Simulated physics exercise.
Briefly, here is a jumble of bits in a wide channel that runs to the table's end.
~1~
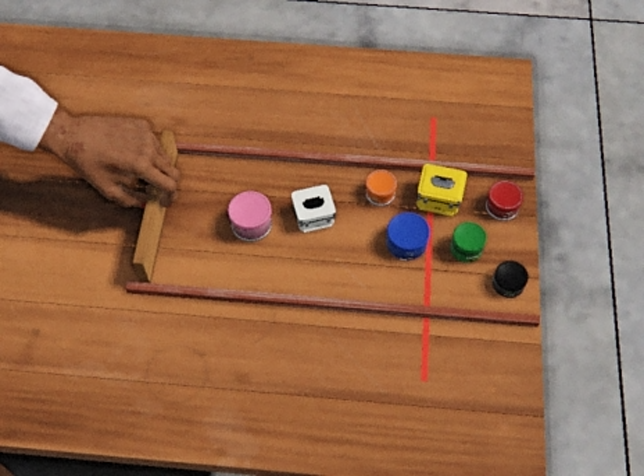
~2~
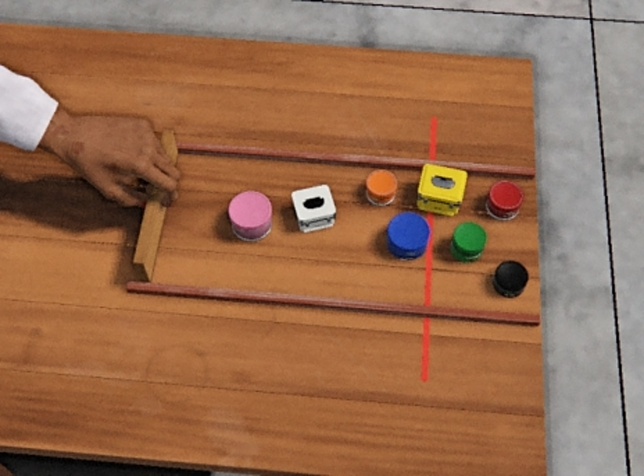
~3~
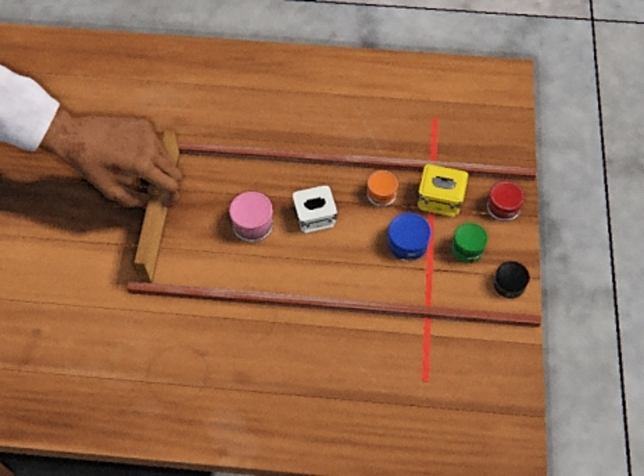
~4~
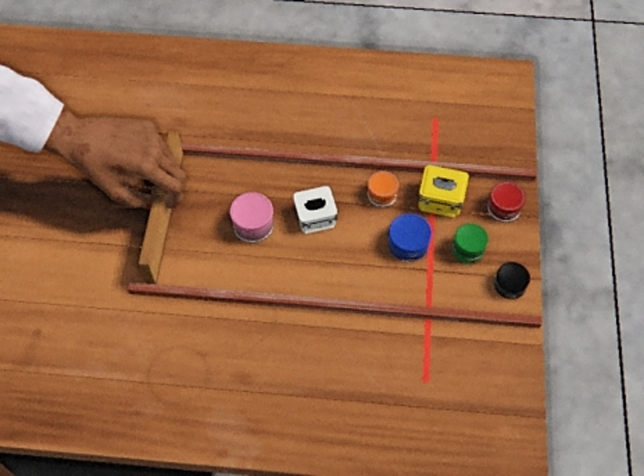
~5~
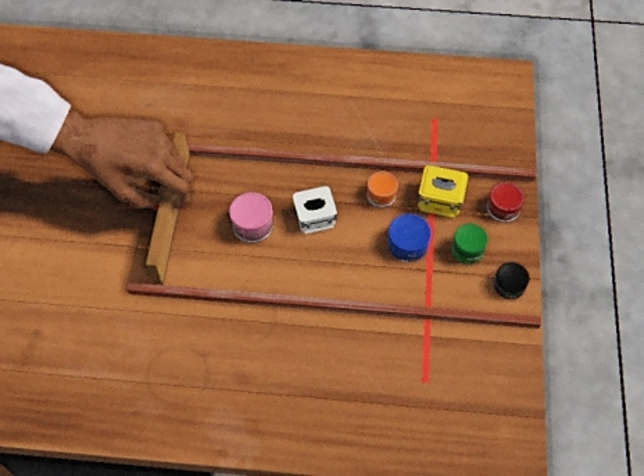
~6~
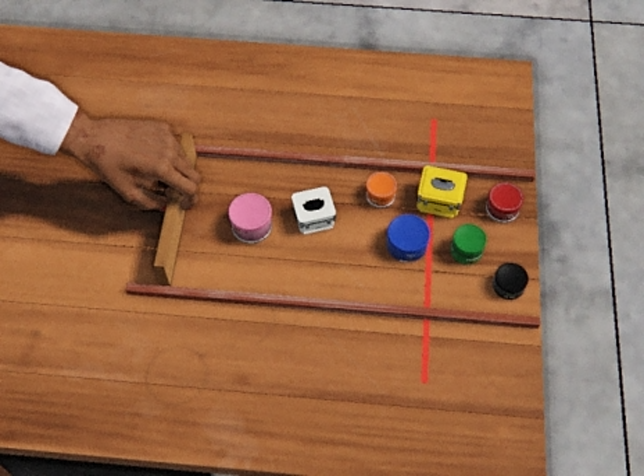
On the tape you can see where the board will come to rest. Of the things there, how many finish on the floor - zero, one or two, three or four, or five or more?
Zero finish on the floor.
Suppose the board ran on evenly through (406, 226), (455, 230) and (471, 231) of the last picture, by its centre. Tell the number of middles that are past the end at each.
Respectively 0, 2 and 2.
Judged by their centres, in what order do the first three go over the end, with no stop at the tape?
Sequence: Green tub, red pot, blue tub.
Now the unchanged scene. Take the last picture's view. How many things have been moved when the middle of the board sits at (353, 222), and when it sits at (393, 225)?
At the first spot the count is 4, and at the second it is 6.
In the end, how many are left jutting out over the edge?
Count: 2.
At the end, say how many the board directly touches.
Total: 3.
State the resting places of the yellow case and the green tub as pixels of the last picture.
About (486, 192), and the other about (532, 251).
Soon after, none off yet; black tub at rest near (510, 281); red pot at rest near (504, 203); green tub at rest near (468, 245).
At rest, the number that fall off is zero.
